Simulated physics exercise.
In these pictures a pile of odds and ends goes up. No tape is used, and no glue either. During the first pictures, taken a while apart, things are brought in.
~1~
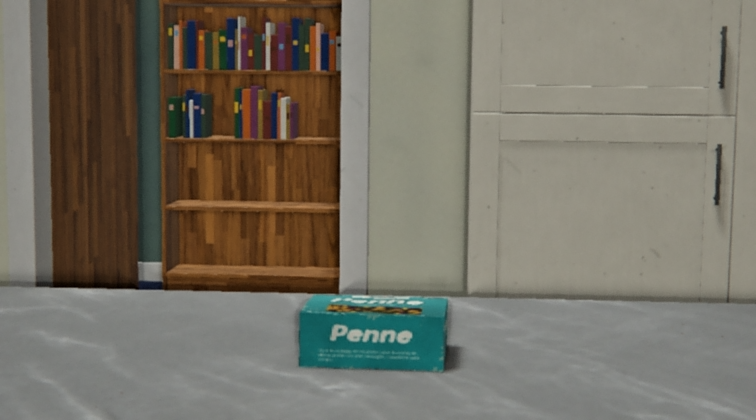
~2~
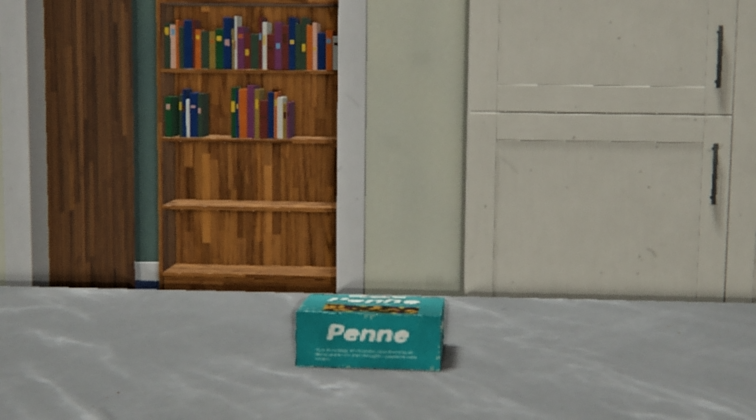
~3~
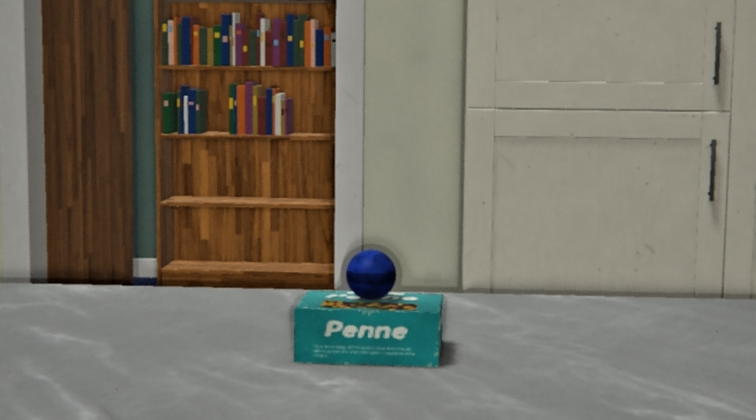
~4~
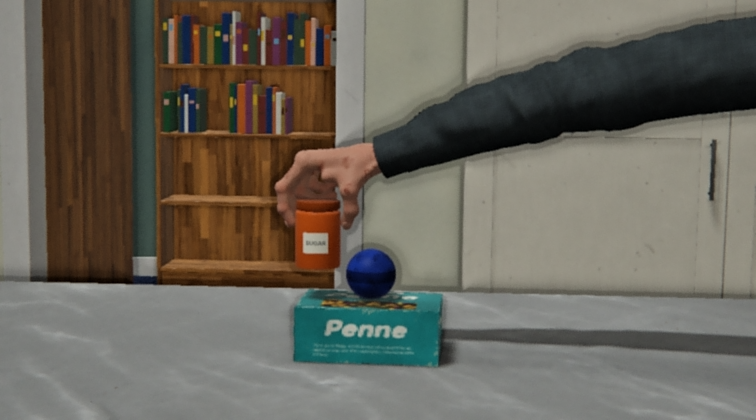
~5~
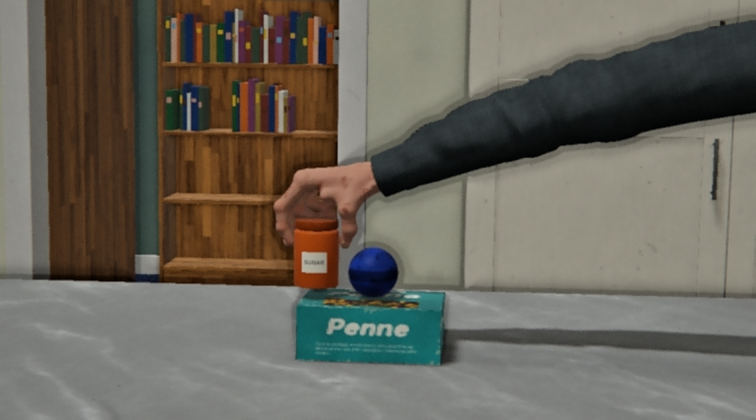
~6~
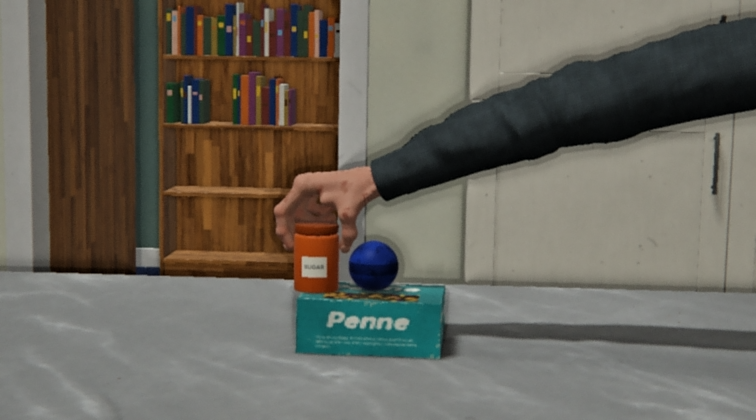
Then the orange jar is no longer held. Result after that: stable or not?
It remains steady.
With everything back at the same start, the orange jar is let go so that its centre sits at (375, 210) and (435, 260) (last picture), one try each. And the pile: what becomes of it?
In the first case the pile collapses, while in the second it remains standing.
Then, 0.30 s later than the last frame, all is still.
Then, 0.80 s later than the last frame, orange jar resting near (317, 257).
When it is over, all 3 as before. End places, in pixels of the last picture, orange jar near (317, 257). The pile holds.
